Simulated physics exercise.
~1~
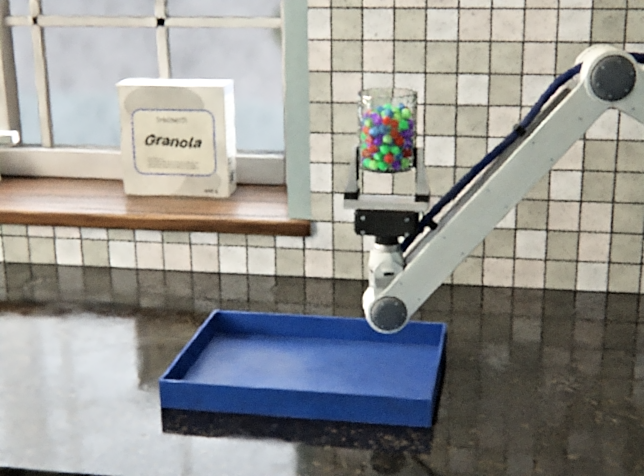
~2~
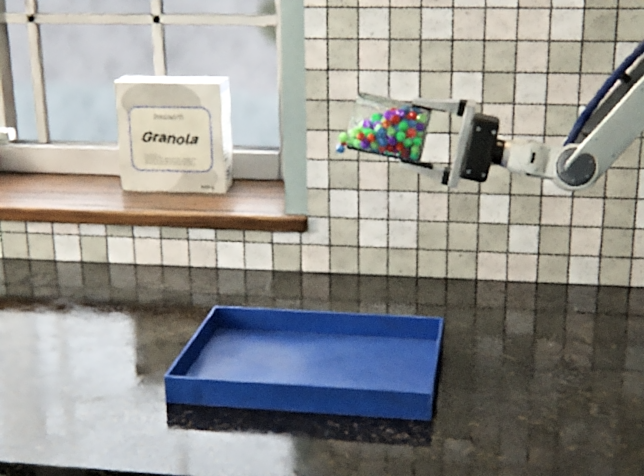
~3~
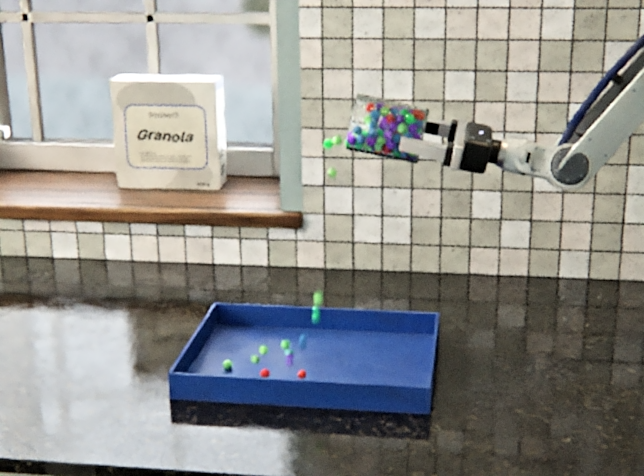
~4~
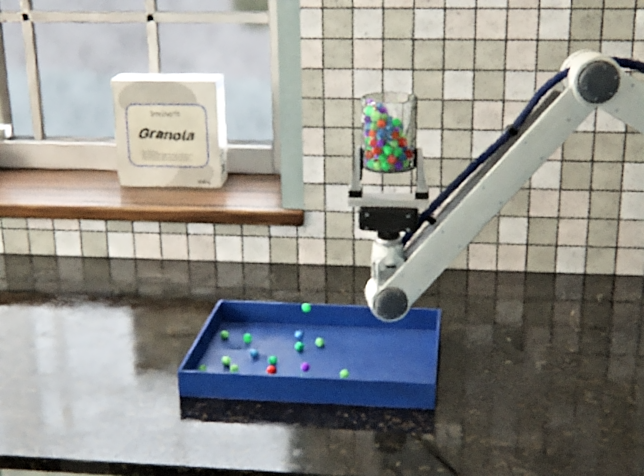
At first, a robot arm holds a clear cup of small colourful balls upright above an empty blue tray on a dark, glossy counter, with a granola box on the windowsill to the left. The arm swings the cup up and tips it onto its side, its mouth facing left. With the cup still on its side, a few balls spill from the mouth and drop into the tray. The arm then lowers the cup and stands it upright again. It ends with most of the balls still in the cup and a modest number scattered across the tray.
